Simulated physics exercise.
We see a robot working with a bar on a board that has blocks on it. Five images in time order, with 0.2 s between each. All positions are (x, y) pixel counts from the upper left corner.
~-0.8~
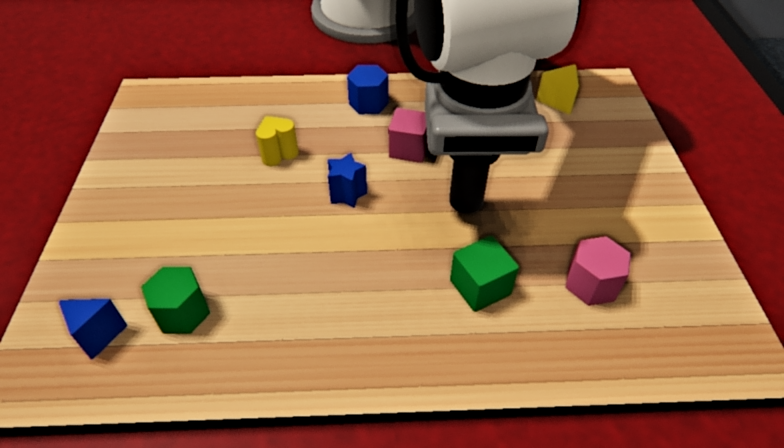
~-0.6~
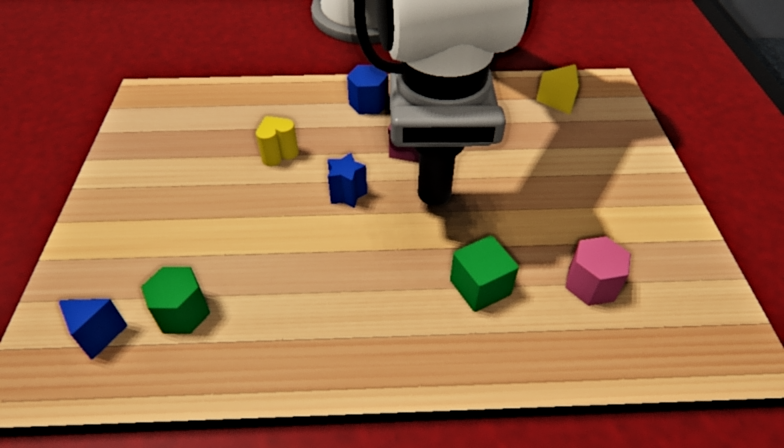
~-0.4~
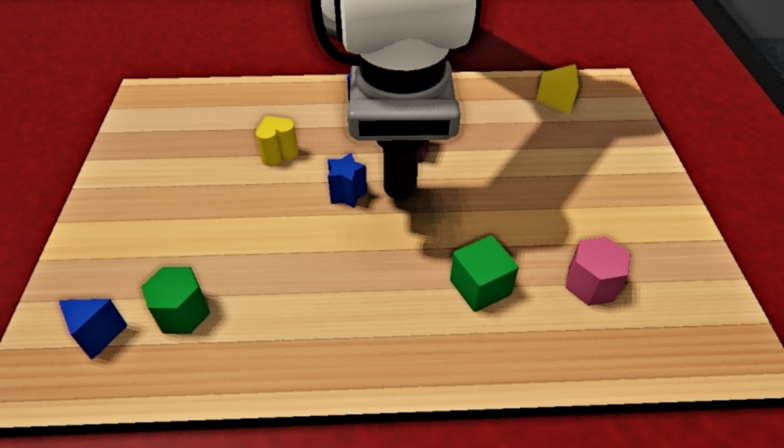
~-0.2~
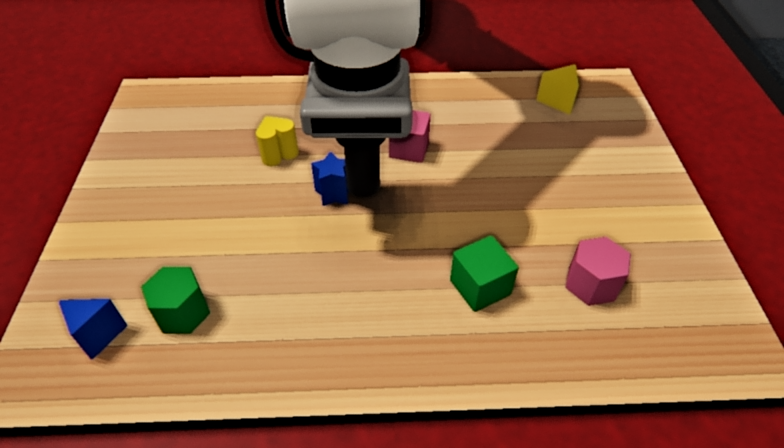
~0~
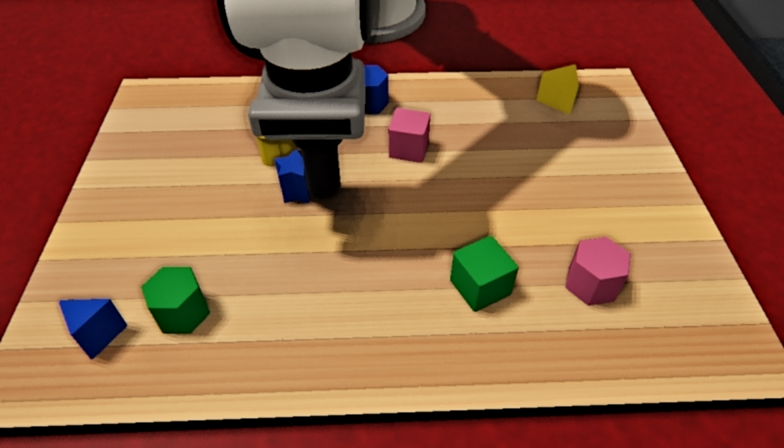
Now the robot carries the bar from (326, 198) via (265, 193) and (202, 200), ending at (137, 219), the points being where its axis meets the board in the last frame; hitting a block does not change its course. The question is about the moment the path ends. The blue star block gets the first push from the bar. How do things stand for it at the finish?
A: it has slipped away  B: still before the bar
A: It has slipped away.
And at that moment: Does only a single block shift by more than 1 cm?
That would be a yes.
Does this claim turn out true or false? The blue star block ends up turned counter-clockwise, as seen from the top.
The claim does not hold.
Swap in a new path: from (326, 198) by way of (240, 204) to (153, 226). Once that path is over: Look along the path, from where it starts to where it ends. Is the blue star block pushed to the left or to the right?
That's a shift to the right.
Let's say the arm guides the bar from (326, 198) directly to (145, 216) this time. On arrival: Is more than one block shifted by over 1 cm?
No.
On the path given first. One third of the way, bar (263, 184); blue star block (232, 156).
Two thirds of the way, bar (197, 191); blue star block (191, 151), turned 55° clockwise.
At the end, bar (132, 209); yellow heart still; blue star block (189, 151), turned 65° clockwise.
